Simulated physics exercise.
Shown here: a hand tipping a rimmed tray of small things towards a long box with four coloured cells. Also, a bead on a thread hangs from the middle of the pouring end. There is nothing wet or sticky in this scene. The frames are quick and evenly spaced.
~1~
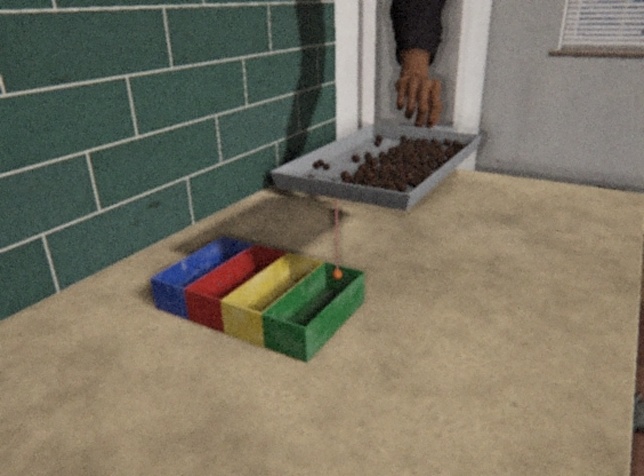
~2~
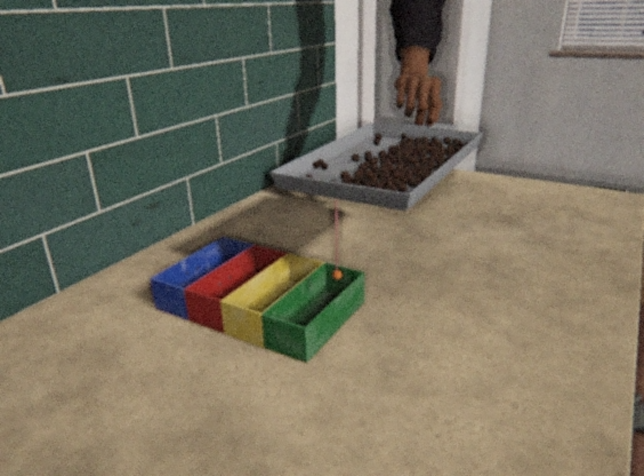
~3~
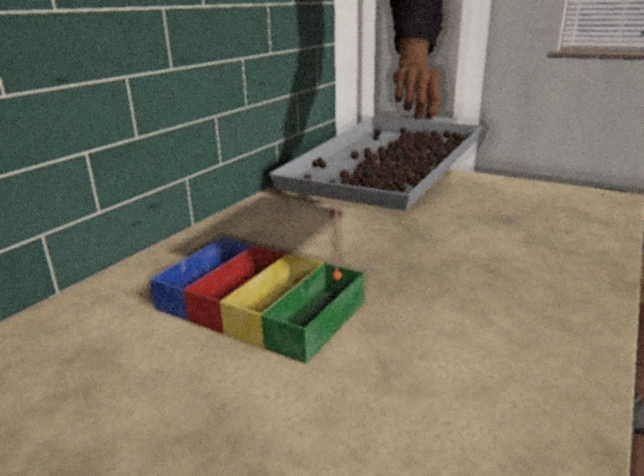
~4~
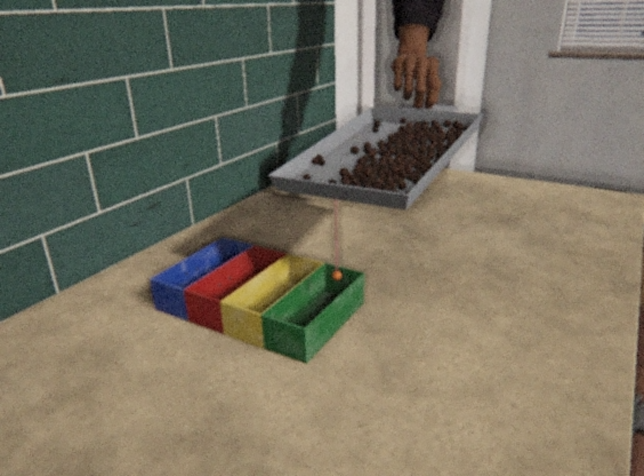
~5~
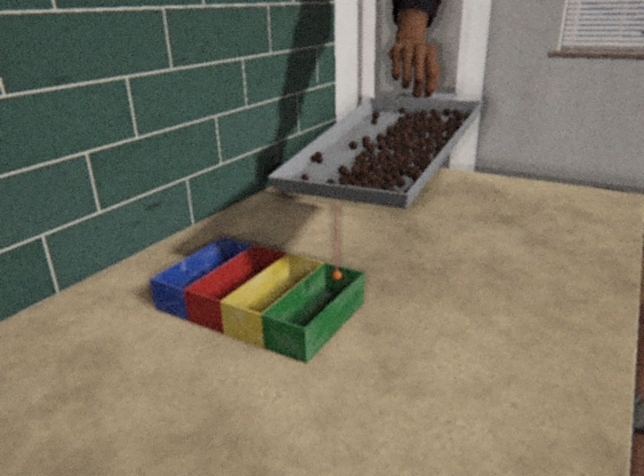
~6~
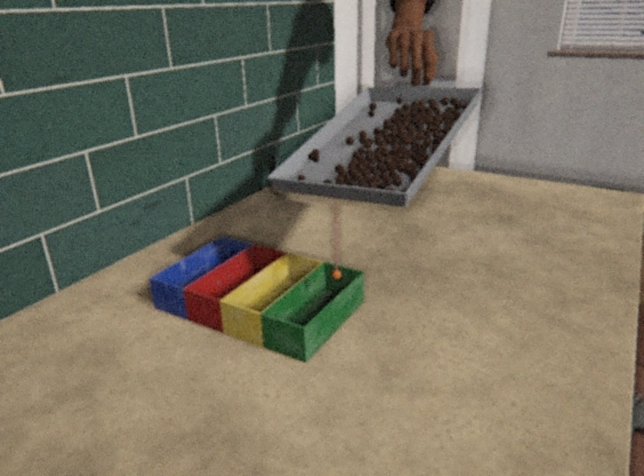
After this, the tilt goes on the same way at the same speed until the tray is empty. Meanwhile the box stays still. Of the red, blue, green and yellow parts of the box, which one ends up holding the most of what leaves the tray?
The yellow part holds the most.
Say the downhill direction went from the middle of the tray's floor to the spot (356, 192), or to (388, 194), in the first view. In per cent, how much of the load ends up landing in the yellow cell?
10 per cent, then 0 per cent.
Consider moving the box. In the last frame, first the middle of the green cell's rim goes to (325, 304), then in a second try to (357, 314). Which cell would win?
In the first try it is that yellow cell, in the second it is red.
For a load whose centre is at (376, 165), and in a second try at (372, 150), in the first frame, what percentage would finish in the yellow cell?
Close to 50 per cent, followed by close to 50 per cent.
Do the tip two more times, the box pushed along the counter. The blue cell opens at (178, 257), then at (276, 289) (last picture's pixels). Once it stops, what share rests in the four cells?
Trial 1 near 60 %, trial 2 near 80 %.
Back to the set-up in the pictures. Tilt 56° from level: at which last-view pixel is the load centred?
Around (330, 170).
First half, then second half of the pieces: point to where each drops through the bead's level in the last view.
Around (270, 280), followed by around (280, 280).
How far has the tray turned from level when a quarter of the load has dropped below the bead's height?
Approx. reading: About 75°.
Just after the last frame, tray tipped steeply; almost all on the tray; just a few in the red cell; just a few in the yellow cell; just a few in the green cell; about a tenth falling or outside the box.
A moment on, tray tipped right over; about a tenth on the tray; roughly a third in the yellow cell; roughly a quarter in the green cell; about a tenth in the red cell; just a few in the blue cell; roughly a quarter falling or outside the box.
Further on, tray tipped past a quarter turn; roughly half in the yellow cell; roughly a quarter in the green cell; about a tenth in the red cell; just a few in the blue cell; roughly a quarter falling or outside the box.
When it is over, tray tipped past a quarter turn; roughly half in the yellow cell; roughly a quarter in the green cell; about a tenth in the red cell; just a few in the blue cell; roughly a quarter outside the box.
